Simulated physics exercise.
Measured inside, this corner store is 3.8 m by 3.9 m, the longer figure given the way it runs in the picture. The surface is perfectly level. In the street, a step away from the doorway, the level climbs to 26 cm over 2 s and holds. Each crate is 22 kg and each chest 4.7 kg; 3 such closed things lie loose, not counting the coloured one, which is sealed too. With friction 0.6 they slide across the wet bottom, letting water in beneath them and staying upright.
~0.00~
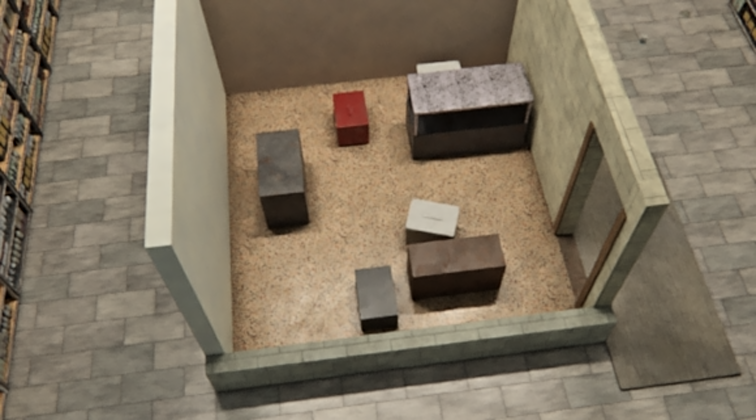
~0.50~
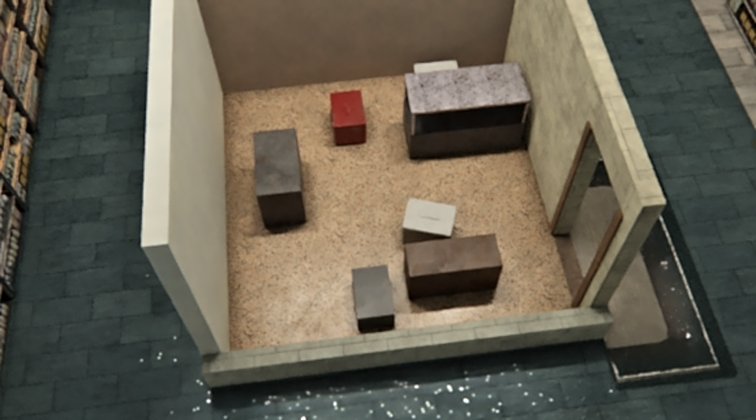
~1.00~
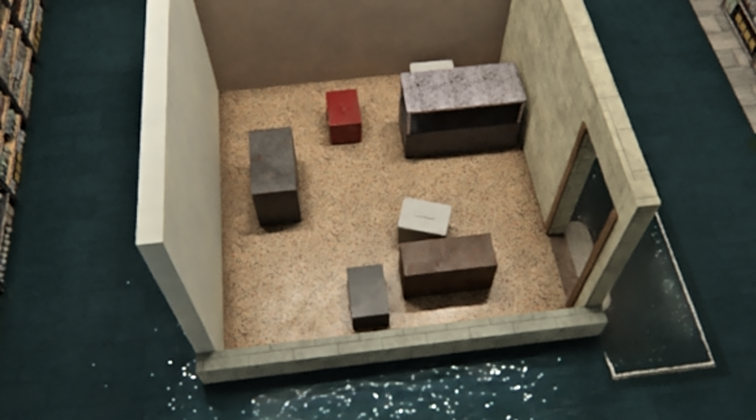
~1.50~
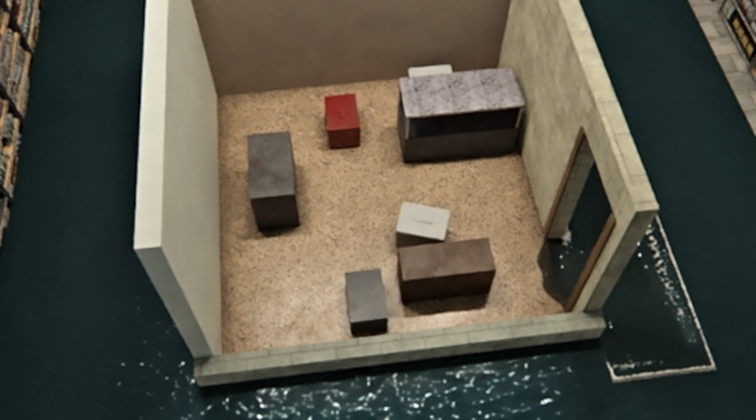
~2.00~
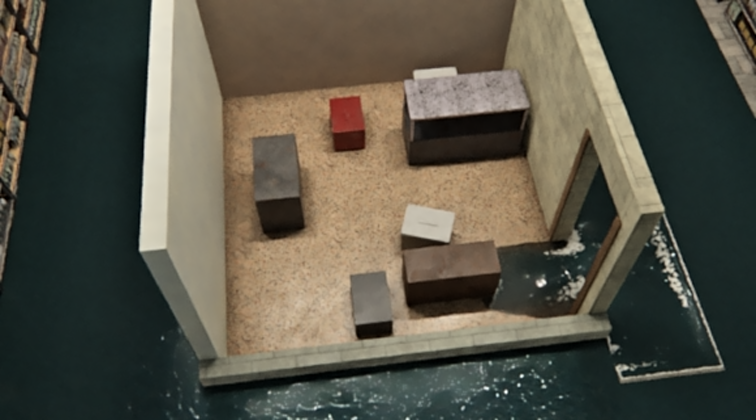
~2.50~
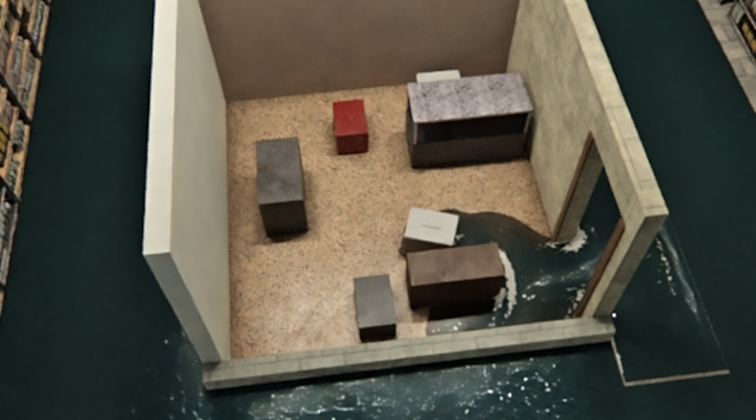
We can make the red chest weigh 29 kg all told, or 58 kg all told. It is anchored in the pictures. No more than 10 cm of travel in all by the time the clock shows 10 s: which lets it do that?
It is going to need just the smaller figure.
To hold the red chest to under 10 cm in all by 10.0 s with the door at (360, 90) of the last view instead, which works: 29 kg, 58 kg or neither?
If so, only the heavier one succeeds.
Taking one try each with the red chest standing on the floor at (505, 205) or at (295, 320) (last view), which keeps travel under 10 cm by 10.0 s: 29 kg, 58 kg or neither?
In turn: The lighter mass suffices; only the heavier mass works.
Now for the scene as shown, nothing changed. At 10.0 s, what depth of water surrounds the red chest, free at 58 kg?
Something like 11 centimetres.
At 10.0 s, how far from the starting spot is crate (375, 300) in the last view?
Result, in that order - 30 centimetres from the start.
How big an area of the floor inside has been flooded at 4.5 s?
That flooded area is roughly 9.5 m2.
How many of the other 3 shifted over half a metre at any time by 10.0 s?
3 in all.
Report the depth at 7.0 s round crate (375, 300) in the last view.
I'd say some 7 cm.
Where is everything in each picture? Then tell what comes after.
The red chest at (350, 109) rests on the ground; water covers 0.0 m2; 0 of 4 have shifted, in the first frame.
The red chest at (348, 108) rests on the ground; 0.0 m2 under water; 0 of 4 have shifted, in the second frame.
The red chest at (343, 107) rests on the ground; water covers 0.0 m2; 0 of 4 have shifted, in the third frame.
The red chest at (342, 111) rests on the ground; 0.1 m2 under water; 0 of 4 have shifted, in the fourth frame.
The red chest at (347, 114), on the bottom; water covers 0.7 m2; 0 of 4 have shifted, in the fifth frame.
The red chest at (350, 117), on the bottom; 1.9 m2 under water; 0 of 4 have shifted, in the sixth frame.
After 3.5 s the red chest would be 0 cm from its start with 29 kg and 0 cm from its start with 58 kg; 1 cm of water round it then.
After 4.5 s the red chest would be 0 cm from its start with 29 kg and 0 cm from its start with 58 kg; 2 cm of water round it then.
After 7.0 s the red chest would be 0 cm from its start with 29 kg and 0 cm from its start with 58 kg; 4 cm of water round it then.
After 10.0 s the red chest would be 0 cm from its start with 29 kg and 0 cm from its start with 58 kg; 11 cm of water round it then.
